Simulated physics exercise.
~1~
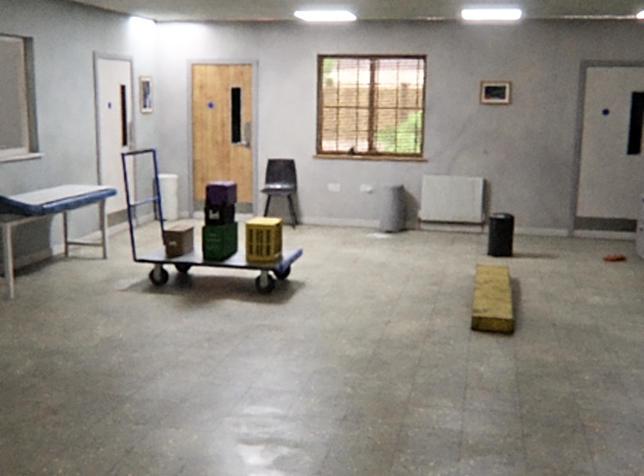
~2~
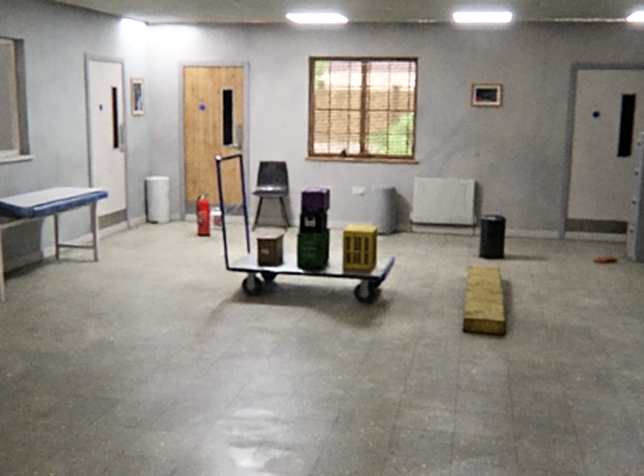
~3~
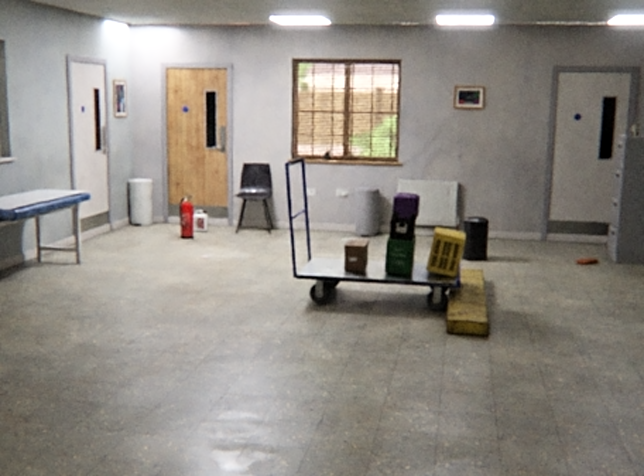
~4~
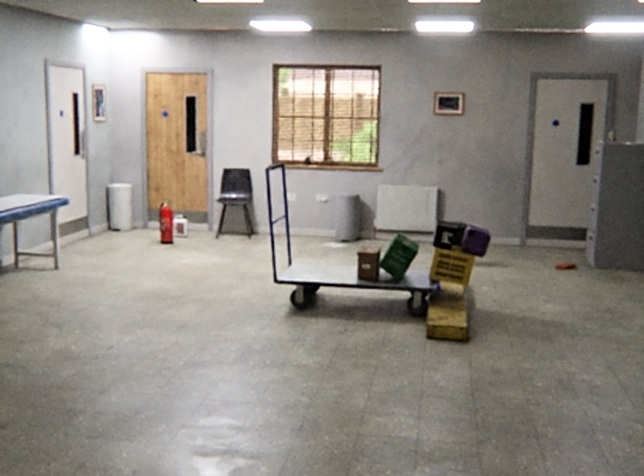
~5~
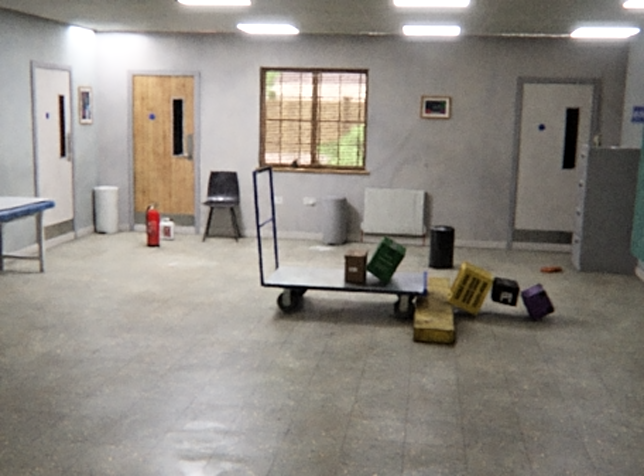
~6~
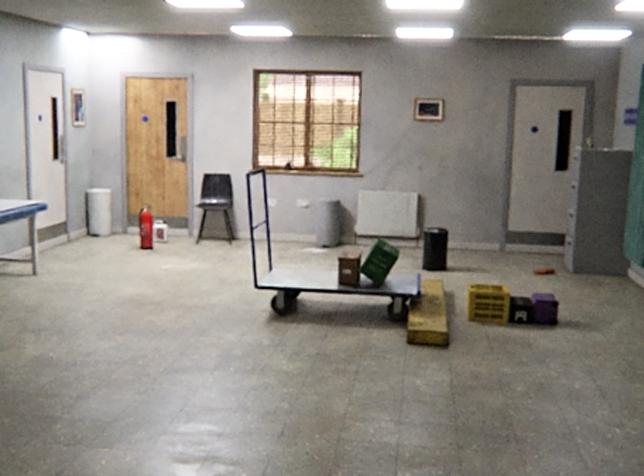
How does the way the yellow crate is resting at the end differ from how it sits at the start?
At the start the yellow crate stands upright on the trolley deck. By the end it is lying on its side on the floor beyond the kerb.
